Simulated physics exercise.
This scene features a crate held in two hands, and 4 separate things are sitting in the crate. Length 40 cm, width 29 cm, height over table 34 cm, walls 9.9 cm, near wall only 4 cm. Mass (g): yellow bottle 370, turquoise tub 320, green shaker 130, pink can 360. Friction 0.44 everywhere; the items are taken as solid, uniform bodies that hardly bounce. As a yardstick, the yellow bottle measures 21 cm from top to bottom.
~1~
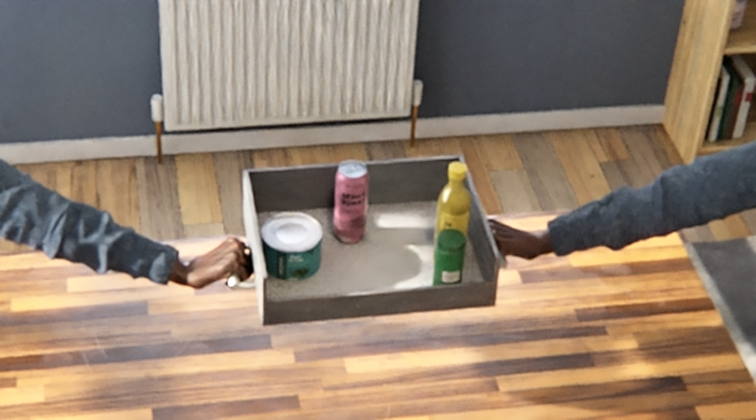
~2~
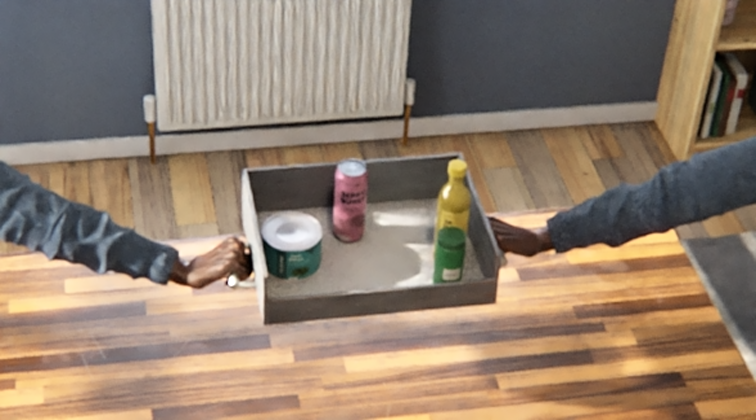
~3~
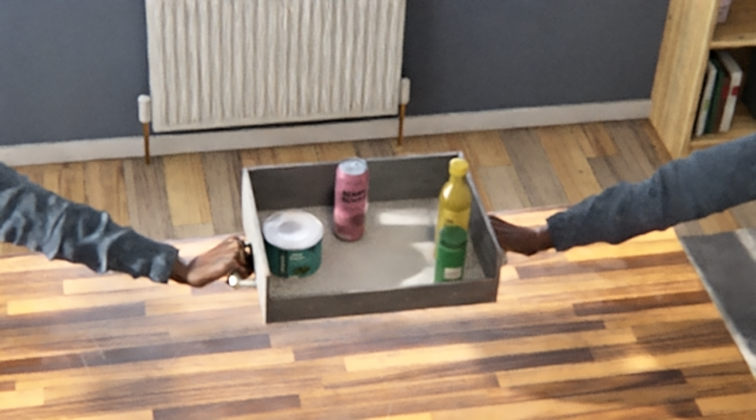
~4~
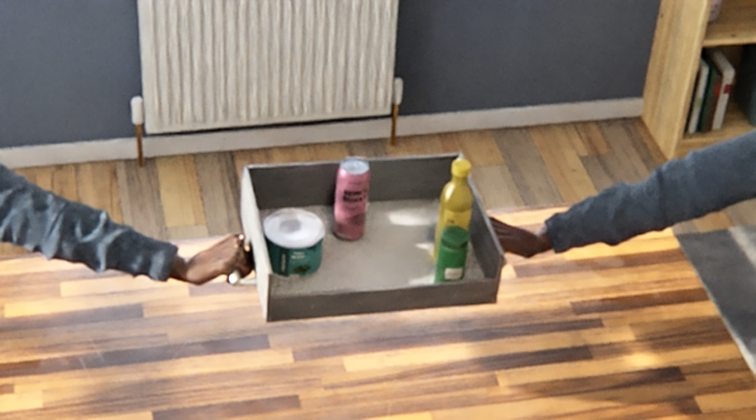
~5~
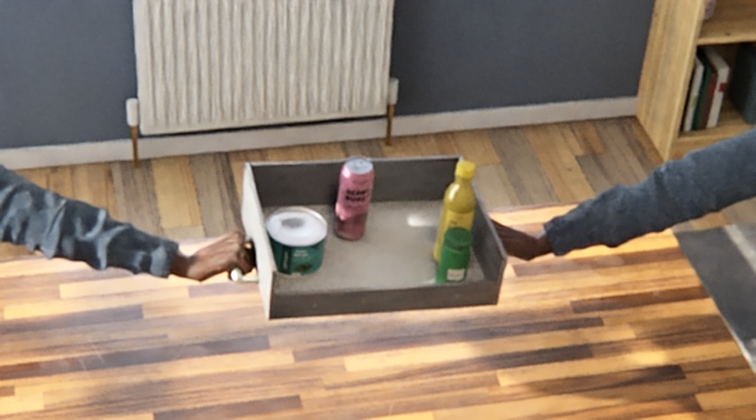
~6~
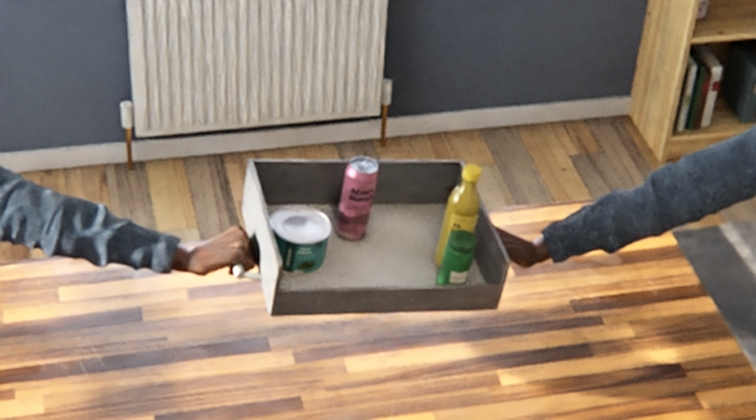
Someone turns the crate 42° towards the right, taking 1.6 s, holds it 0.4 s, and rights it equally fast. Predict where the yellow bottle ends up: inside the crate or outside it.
It manages to stay in the crate.
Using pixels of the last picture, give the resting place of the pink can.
Its middle comes to rest around (426, 214).
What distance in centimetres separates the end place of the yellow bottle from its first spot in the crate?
It ends about 2 centimetres from where it started.
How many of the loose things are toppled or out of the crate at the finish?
The number is 1.
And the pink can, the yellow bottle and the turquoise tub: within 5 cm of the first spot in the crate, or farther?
Well, the pink can winds up somewhere else; the yellow bottle remains where it was; and the turquoise tub winds up somewhere else.
Then, 0.70 s later than the last frame, crate at 36°, right side down; yellow bottle rocked 14° off its seat near (478, 255); pink can rocked 67° off its seat; green shaker rocked 23° off its seat.
Then, 1.10 s later than the last frame, crate at 42°, right side down; yellow bottle 2 cm from its spot near (473, 265); pink can on its side; turquoise tub 24 cm from its spot.
When it is over, lying over in the crate, pink can; not toppled but over 5 cm from the start, turquoise tub; the other 2 within 5 cm of the start. In the last view, yellow bottle near (467, 206).
